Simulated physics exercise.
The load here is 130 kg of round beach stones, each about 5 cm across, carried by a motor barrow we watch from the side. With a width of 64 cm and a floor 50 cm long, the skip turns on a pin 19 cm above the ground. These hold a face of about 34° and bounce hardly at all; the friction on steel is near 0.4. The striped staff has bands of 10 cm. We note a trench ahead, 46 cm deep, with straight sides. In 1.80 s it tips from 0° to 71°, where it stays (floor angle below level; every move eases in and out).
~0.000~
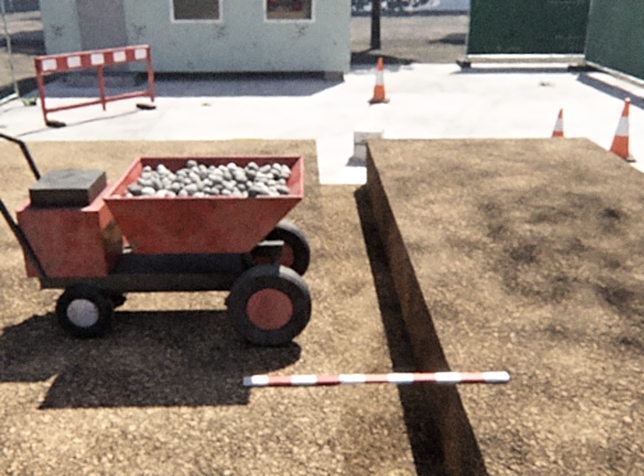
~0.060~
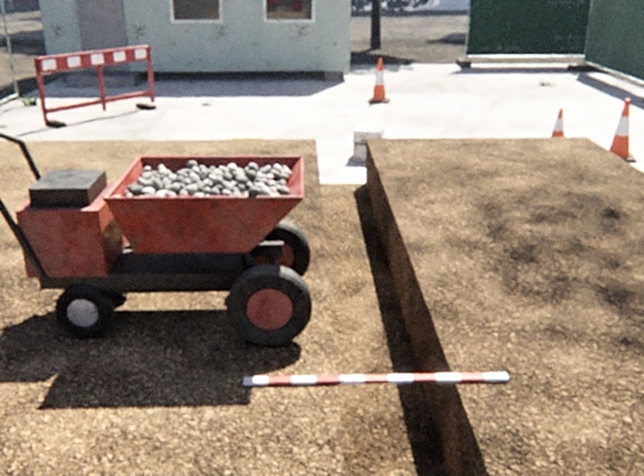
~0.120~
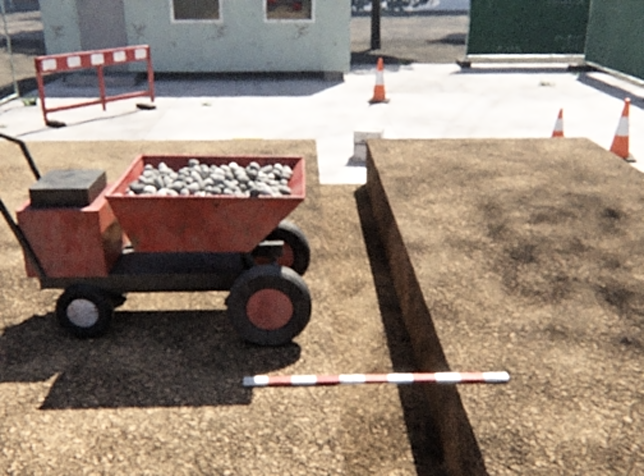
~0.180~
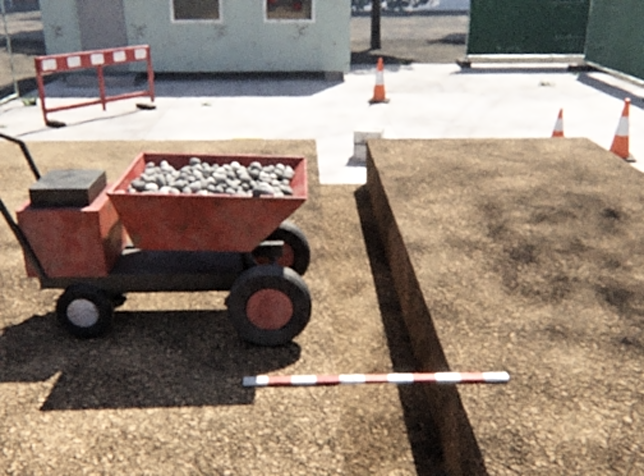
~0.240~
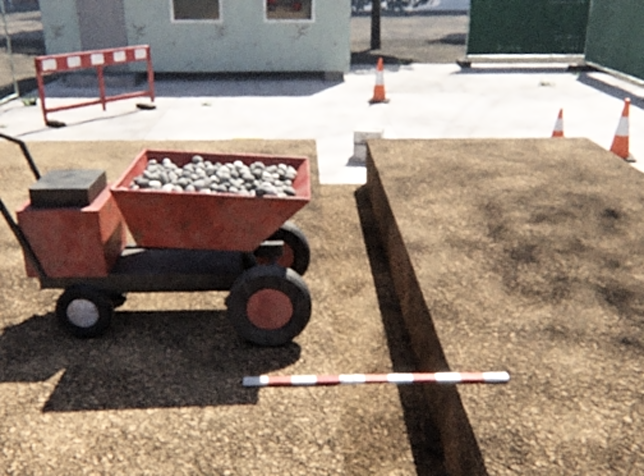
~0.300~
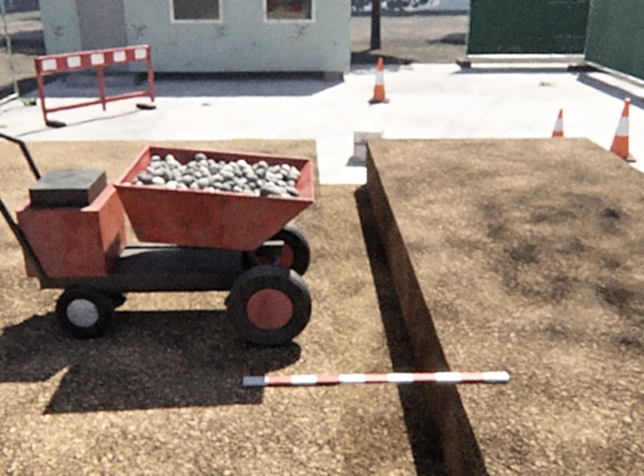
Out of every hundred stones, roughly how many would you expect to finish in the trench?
Close to 62 in every hundred.
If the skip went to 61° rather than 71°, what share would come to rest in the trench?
In that case some 70 per cent.
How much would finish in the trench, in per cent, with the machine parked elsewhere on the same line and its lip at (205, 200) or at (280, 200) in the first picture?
First some 95, then 90 per cent.
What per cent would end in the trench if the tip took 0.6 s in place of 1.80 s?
Probably about 40 in a hundred.
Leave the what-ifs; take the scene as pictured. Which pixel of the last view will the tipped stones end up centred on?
Centre estimate: Around (413, 374).
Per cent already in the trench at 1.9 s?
About 45%.
After 1.4 s the floor is at 60°; 95 % in the skip, 5 % in the trench; the foremost stones are at (421, 301).
After 1.9 s the floor is at 71°; 25 % in the skip, 44 % in the trench, 31 % past the trench; the foremost stones are at (552, 303).
After 2.2 s the floor is at 71°; 5 % in the skip, 56 % in the trench, 38 % past the trench; the foremost stones are at (611, 294).
After 4.2 s the floor is at 71°; 0 % in the skip, 62 % in the trench, 38 % past the trench; the foremost stones are at (639, 290).
